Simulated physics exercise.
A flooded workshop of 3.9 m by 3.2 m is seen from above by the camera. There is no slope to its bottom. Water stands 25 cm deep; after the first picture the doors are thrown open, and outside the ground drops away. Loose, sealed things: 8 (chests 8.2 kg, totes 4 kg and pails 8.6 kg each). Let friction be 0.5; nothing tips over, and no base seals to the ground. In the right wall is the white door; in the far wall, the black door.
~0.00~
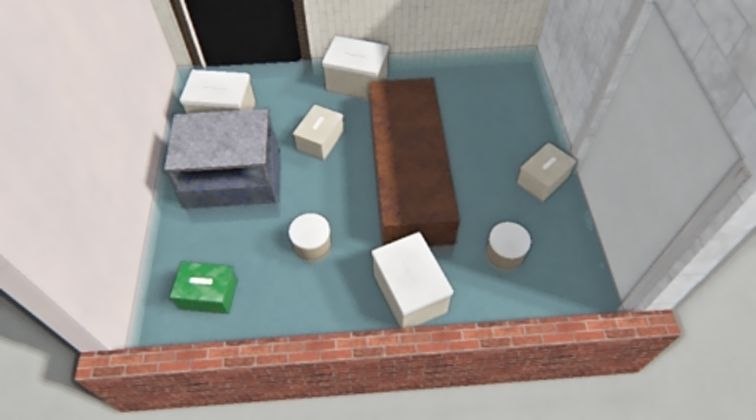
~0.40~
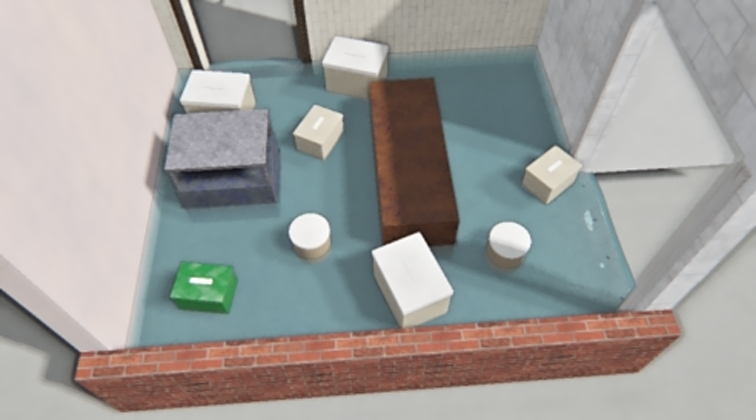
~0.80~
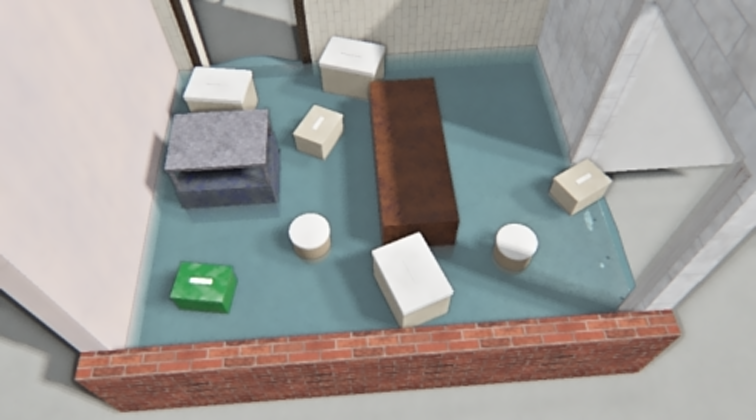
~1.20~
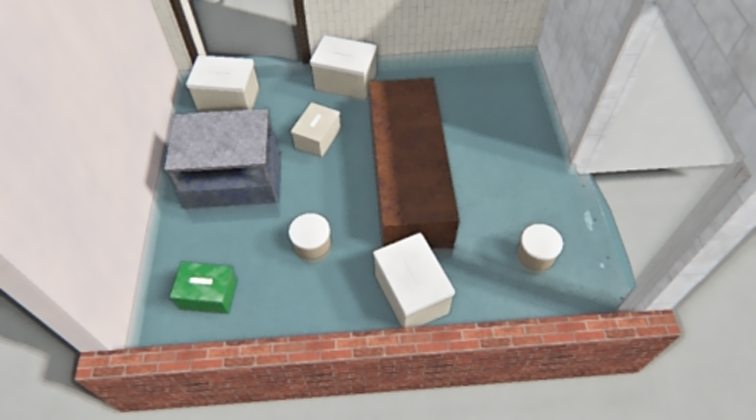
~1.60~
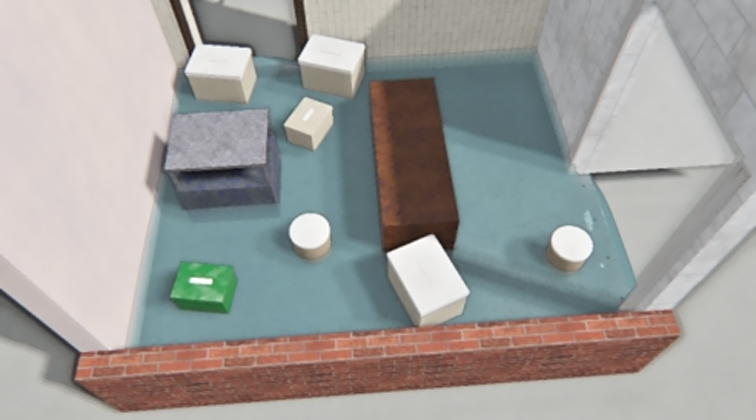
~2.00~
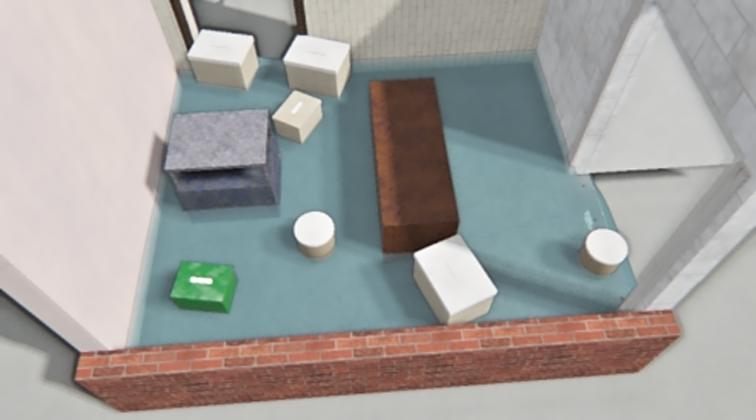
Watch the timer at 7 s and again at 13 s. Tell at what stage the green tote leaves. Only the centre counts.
Still there at both checks.
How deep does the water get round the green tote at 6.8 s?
Around 11 cm.
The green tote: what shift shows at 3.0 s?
10 cm, give or take.
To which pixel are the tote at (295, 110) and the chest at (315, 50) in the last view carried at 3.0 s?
First near (264, 90), second near (274, 37).
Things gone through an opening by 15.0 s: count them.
Result: 6.
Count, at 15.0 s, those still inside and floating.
Count: 1.
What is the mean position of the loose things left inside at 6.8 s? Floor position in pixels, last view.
They're centred close to (319, 260).
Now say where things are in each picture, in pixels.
The green tote at (201, 282), afloat; 25 cm deep round most things; 0 of 8 have shifted, in the first frame.
The green tote at (201, 282), afloat; about 2670 L in view; 1 of 8 have shifted, in the second frame.
The green tote at (201, 282) floats; about 2550 L in view; 3 of 8 have shifted, in the third frame.
The green tote at (201, 282), afloat; about 2420 L in view; 5 of 8 have shifted, in the fourth frame.
The green tote at (201, 282) floats; about 2290 L in view; 6 of 8 have shifted, in the fifth frame.
The green tote at (202, 281), afloat; about 2170 L in view; 7 of 8 have shifted, in the sixth frame.
After 3.0 s the green tote is near (219, 273), 0.1 m from its start, afloat; 3 of 8 are out; 5 afloat.
After 6.8 s the green tote is near (266, 273), 0.5 m from its start, afloat; 6 of 8 are out; 1 afloat.
After 11.0 s the green tote is near (279, 254), 0.6 m from its start, afloat; 6 of 8 are out; 1 afloat.
After 15.0 s the green tote is near (317, 215), 1.1 m from its start, afloat; 6 of 8 are out; 1 afloat.
